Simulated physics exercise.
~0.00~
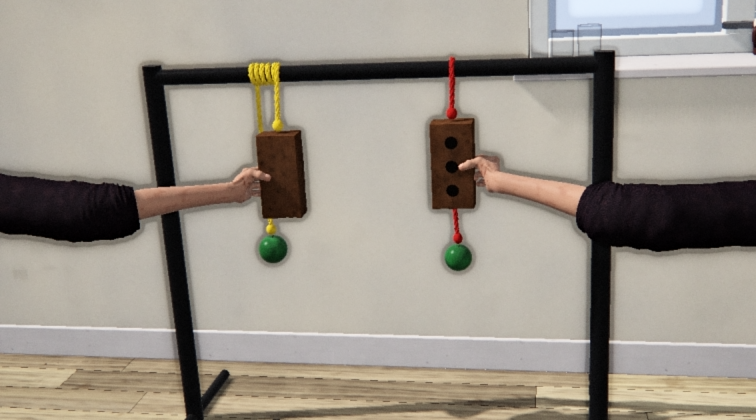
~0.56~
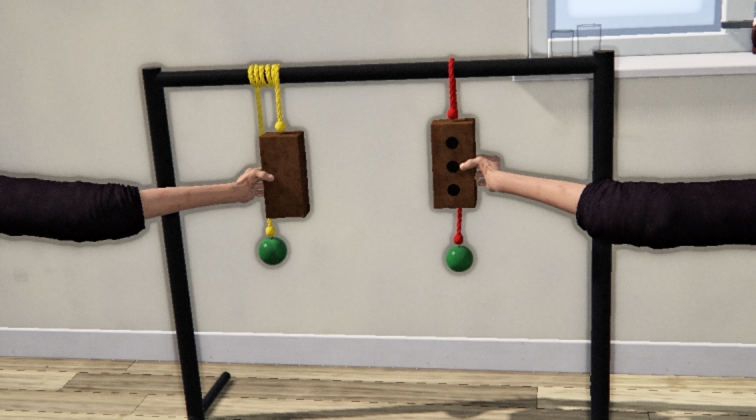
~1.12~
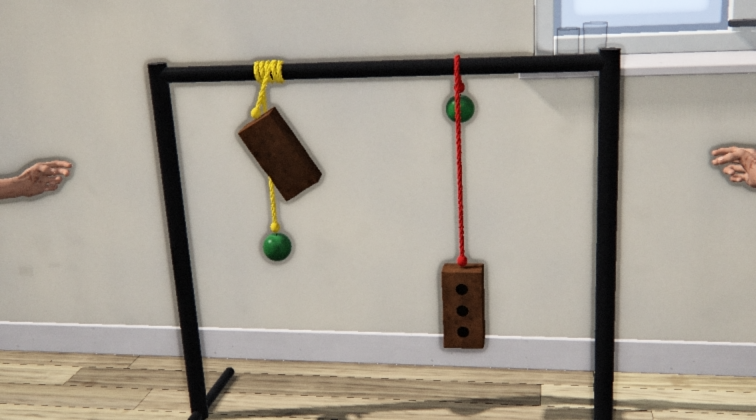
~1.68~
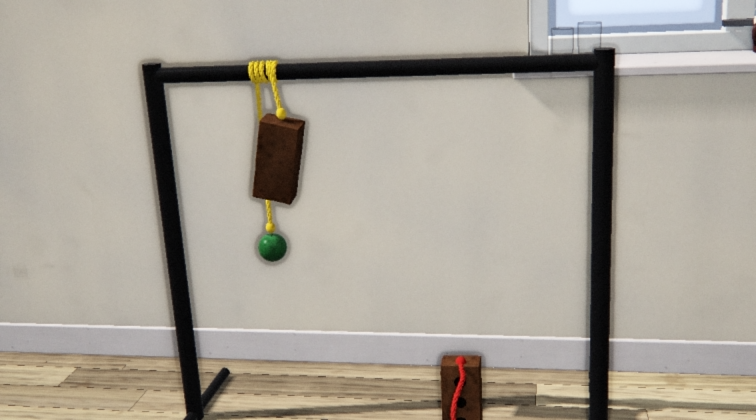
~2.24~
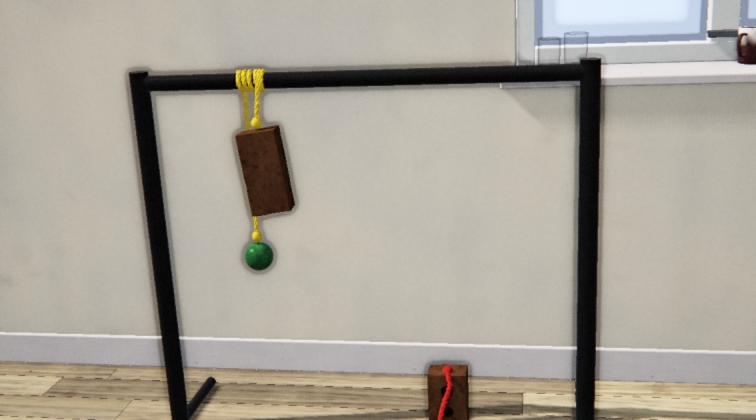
In a room with a pale wall and a wooden floor, a slightly swaying camera faces a black rail on two posts, with a window at the upper right. Two brown bricks hang from it, the left on a yellow rope looped several times round the rail, the right on a red rope passed over it, each rope ending in a green ball. A hand holds each brick, then both let go and draw back. The right brick drops as its ball rises to the rail. The left brick tilts but stays up. Finally, the right brick rests on the floor with the red rope on it, while the left still hangs.
